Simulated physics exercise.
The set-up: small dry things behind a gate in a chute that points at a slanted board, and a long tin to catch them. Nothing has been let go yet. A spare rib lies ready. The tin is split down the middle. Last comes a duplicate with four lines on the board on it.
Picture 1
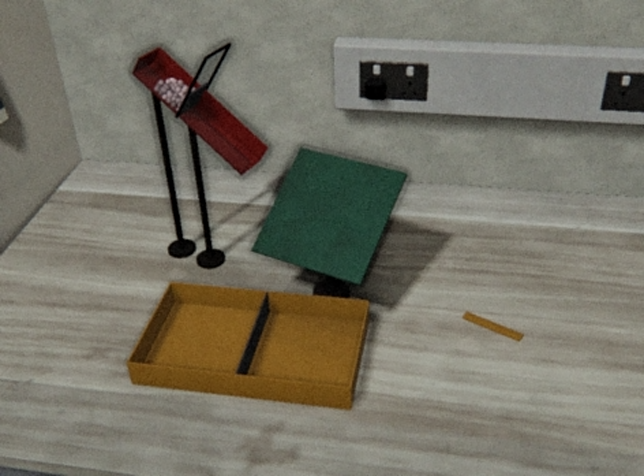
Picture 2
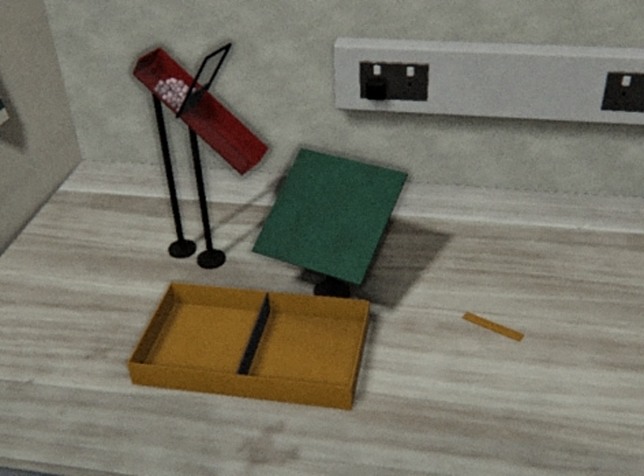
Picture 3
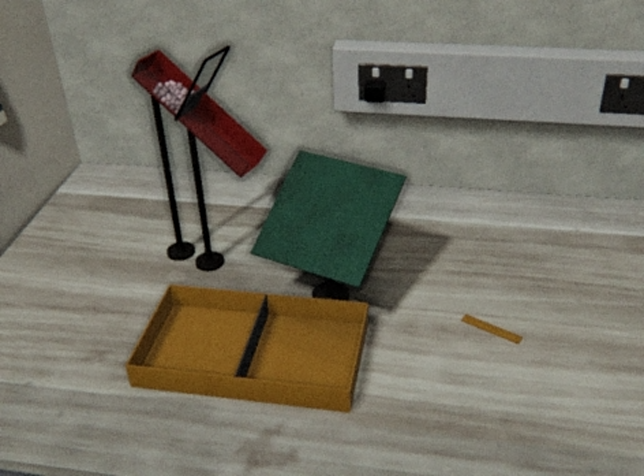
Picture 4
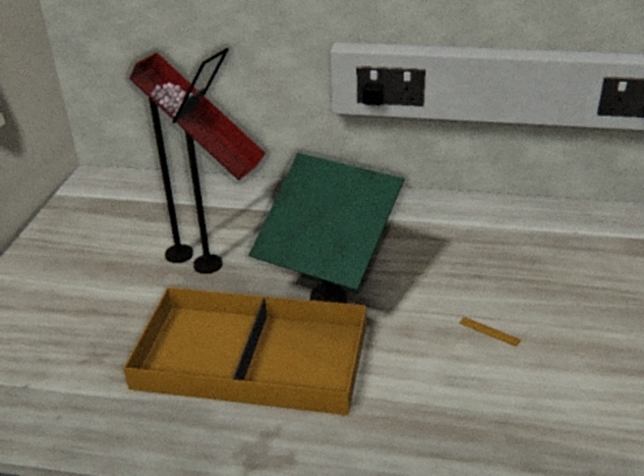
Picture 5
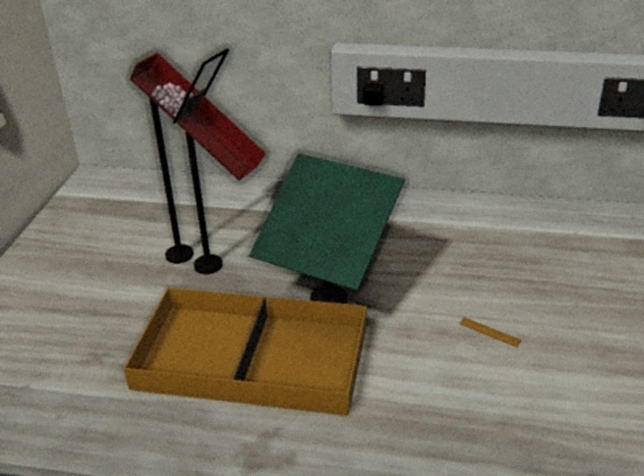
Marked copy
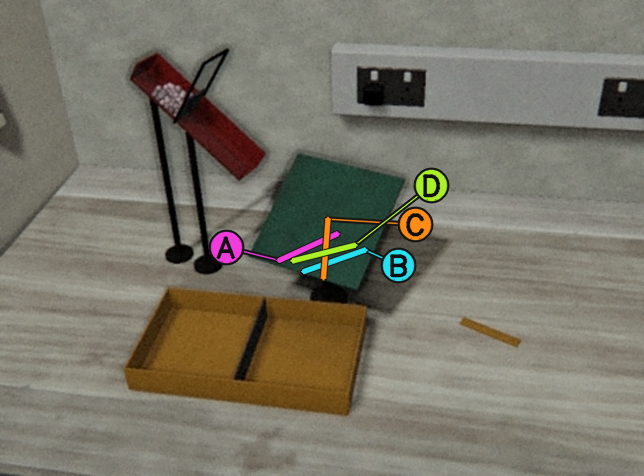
Nothing moved apart from a slight shift of the whole view; small pale beads stayed behind a gate in a sloping red chute, near a tilted green board and a divided orange-brown tray.
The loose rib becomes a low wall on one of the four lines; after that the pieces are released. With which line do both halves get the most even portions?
The answer is line D.
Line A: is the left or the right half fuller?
The left half.
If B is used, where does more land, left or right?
More lands on the right.
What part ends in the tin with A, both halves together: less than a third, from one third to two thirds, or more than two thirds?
It is more than two thirds.
On the marked copy, line A from (337, 233) to (279, 260); line B from (365, 250) to (303, 271); line C from (328, 219) to (323, 277); line D from (354, 245) to (293, 260).
With A, of what is caught, most in the left half, a small part in the right.
With B, of what is caught, a small part in the left half, nearly all in the right.
With C, of what is caught, a small part in the left half, nearly all in the right.
With D, of what is caught, about a third in the left half, about two thirds in the right.
